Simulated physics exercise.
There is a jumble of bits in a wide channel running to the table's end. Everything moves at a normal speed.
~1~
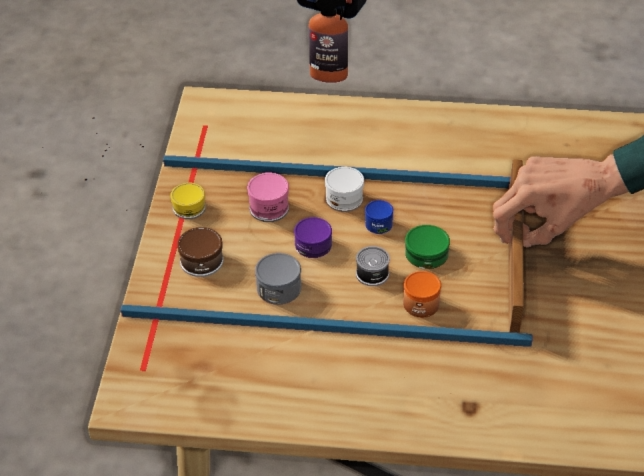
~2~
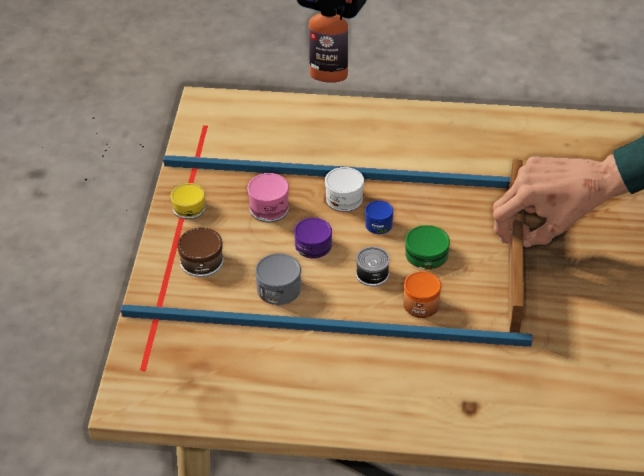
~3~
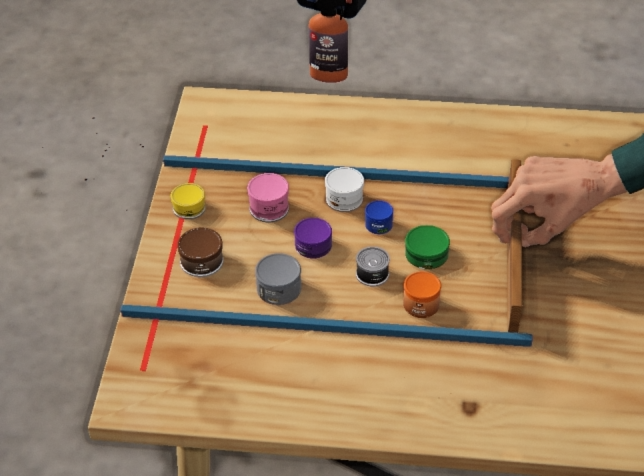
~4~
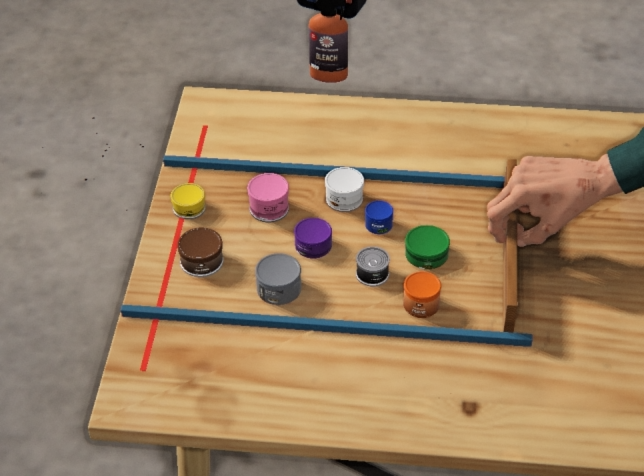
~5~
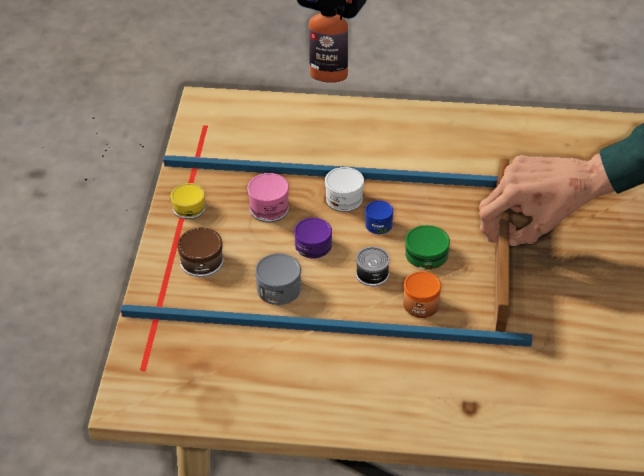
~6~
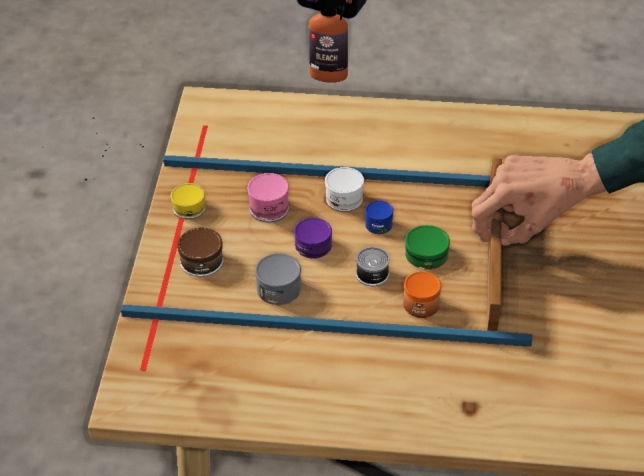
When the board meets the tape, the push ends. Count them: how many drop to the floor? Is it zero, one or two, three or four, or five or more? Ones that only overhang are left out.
Pieces going over the end will number five at least.
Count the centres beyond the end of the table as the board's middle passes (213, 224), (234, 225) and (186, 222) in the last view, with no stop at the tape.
In order of the places given, that's 2, 0 and 5.
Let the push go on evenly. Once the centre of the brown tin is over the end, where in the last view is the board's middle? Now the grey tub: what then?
Around (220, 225) first and around (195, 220) second.
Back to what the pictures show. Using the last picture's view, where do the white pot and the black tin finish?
The white pot ends up near (172, 172), and the black tin near (154, 253).
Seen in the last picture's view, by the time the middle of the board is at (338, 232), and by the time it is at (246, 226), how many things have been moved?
It comes to 7 for the first spot, 10 for the other.
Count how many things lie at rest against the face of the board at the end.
The answer is 5.
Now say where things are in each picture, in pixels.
In the first picture, yellow pot (189, 201); brown tin (201, 252); pink tin (269, 198); board (516, 244); tape (177, 237).
In the second picture, brown tin (201, 252); white pot (345, 190).
In the third picture, pink tin (269, 198); black tin (373, 266).
In the fourth picture, yellow pot (189, 201); blue tub (379, 218).
In the fifth picture, brown tin (201, 252); green tub (427, 247).
In the sixth picture, yellow pot (189, 201); brown tin (201, 252); pink tin (269, 198); board (495, 242); tape (177, 237).
Soon after, none off yet; yellow pot at rest near (189, 201); brown tin at rest near (201, 252); pink tin at rest near (269, 198).
At rest, the number that fall off is five or more; fallen, purple tub, grey tub, pink tin, brown tin and yellow pot.
